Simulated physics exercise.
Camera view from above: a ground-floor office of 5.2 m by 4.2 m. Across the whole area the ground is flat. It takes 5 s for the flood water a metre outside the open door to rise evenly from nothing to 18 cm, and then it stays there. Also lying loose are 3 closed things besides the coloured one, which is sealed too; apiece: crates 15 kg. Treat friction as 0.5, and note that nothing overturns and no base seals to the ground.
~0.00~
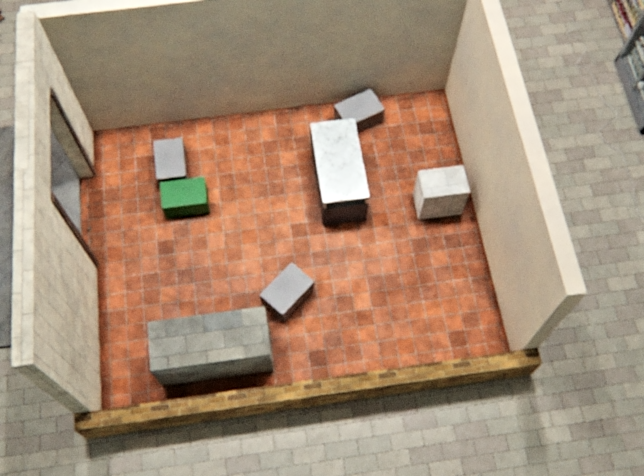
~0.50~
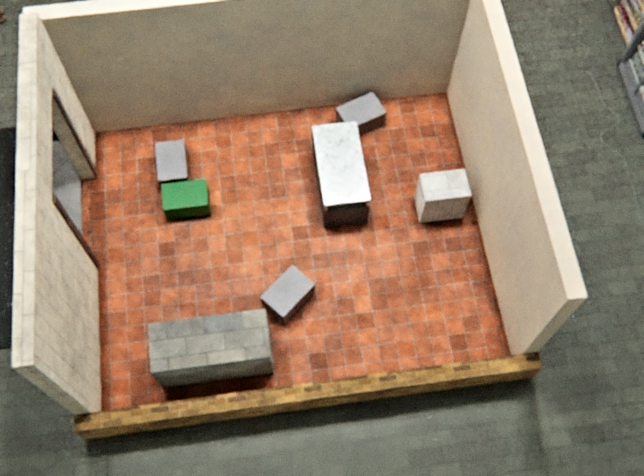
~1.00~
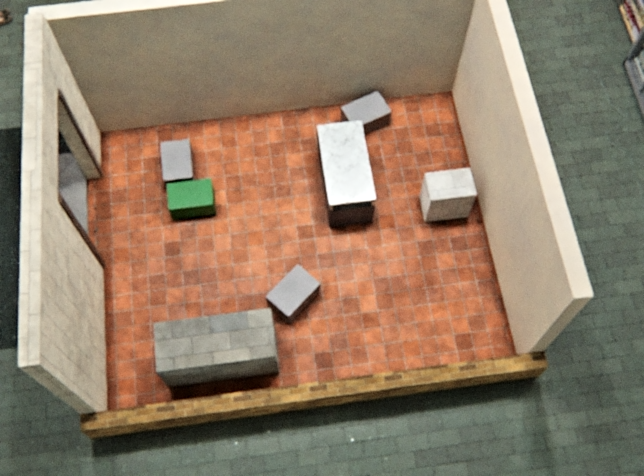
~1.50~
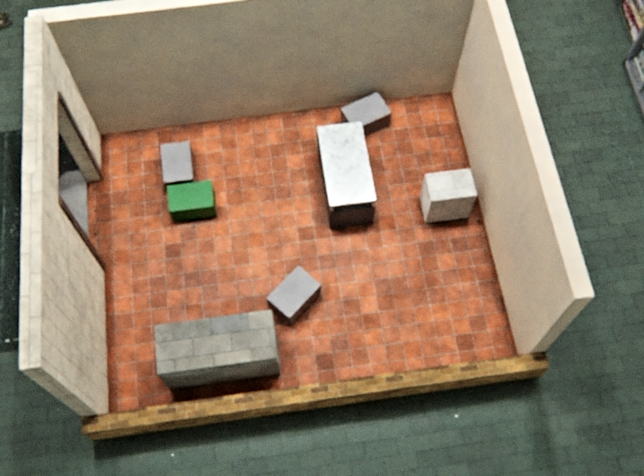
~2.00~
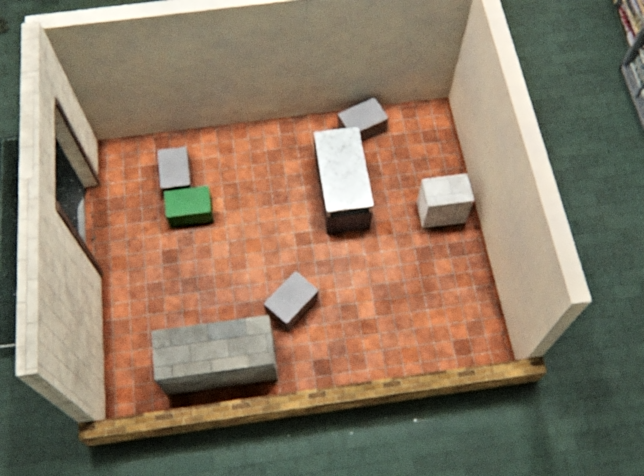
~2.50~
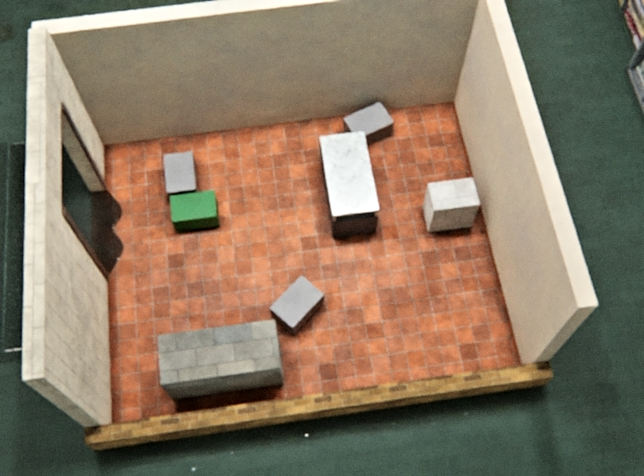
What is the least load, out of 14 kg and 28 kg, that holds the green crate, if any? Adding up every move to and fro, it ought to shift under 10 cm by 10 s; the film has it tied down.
The least is 28 kg.
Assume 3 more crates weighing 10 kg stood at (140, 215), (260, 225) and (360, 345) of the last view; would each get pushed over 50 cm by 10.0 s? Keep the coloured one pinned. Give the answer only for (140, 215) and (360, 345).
In turn: Over, less.
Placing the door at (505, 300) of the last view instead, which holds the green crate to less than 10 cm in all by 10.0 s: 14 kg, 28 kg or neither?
There even the lighter works.
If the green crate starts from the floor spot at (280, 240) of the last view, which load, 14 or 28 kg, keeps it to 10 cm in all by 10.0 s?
Only the larger holds.
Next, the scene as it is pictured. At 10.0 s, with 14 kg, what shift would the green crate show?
Around 200 centimetres out of place.
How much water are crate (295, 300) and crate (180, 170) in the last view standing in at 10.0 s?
I'd estimate 4 cm for the first and 9 cm for the second.
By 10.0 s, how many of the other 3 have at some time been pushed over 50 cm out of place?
The answer here is 1.
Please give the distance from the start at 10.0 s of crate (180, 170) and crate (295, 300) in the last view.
In that order: 200 cm, 40 cm.
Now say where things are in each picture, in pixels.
The green crate at (183, 192) rests on the ground; 0.0 m2 under water; 0 of 4 have shifted, in the first frame.
The green crate at (185, 194) rests on the ground; water covers 0.0 m2; 0 of 4 have shifted, in the second frame.
The green crate at (190, 194) rests on the ground; water covers 0.0 m2; 0 of 4 have shifted, in the third frame.
The green crate at (190, 196), on the bottom; 0.0 m2 under water; 0 of 4 have shifted, in the fourth frame.
The green crate at (187, 201), on the bottom; water covers 0.0 m2; 0 of 4 have shifted, in the fifth frame.
The green crate at (193, 206) rests on the ground; 0.2 m2 under water; 0 of 4 have shifted, in the sixth frame.
After 3.5 s the green crate would be 0 cm from its start with 14 kg and 0 cm from its start with 28 kg; 2 cm of water round it then.
After 4.5 s the green crate would be 10 cm from its start with 14 kg and 0 cm from its start with 28 kg; 5 cm of water round it then.
After 7.0 s the green crate would be 107 cm from its start with 14 kg and 0 cm from its start with 28 kg; 5 cm of water round it then.
After 10.0 s the green crate would be 225 cm from its start with 14 kg and 0 cm from its start with 28 kg; 5 cm of water round it then.
